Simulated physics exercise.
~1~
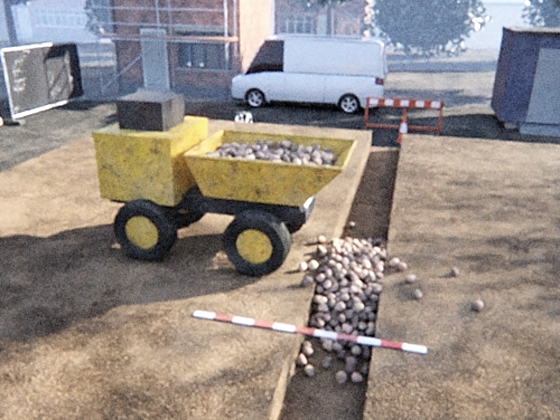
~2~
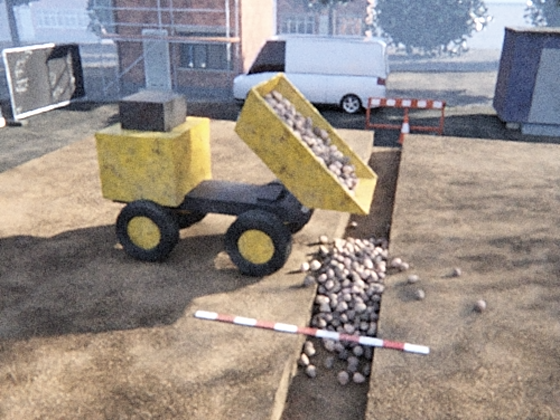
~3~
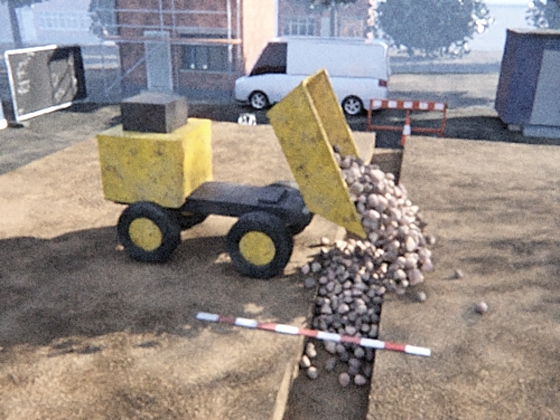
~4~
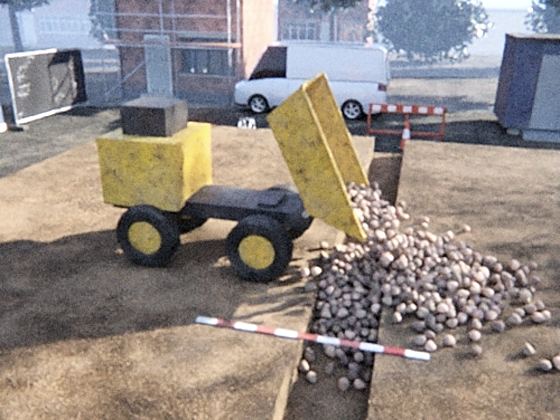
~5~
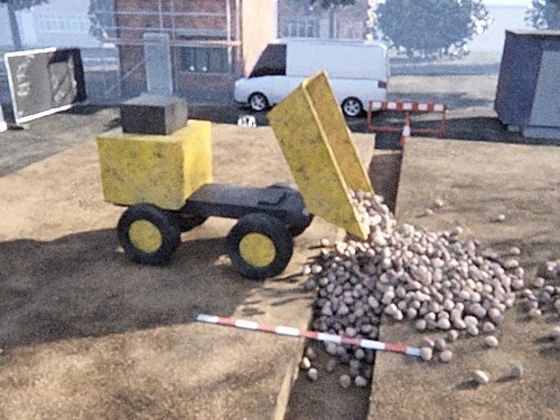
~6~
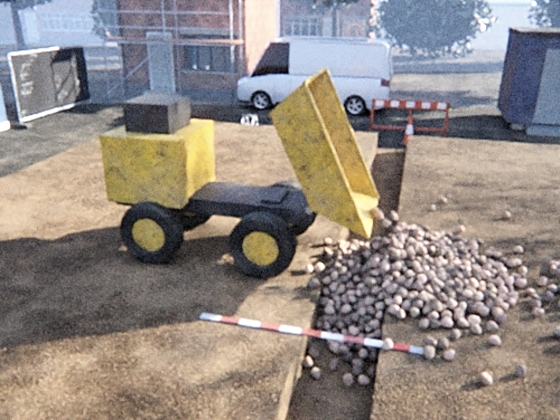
A yellow dumper tips its skip and pours rounded stones over the trench, mostly beyond it.
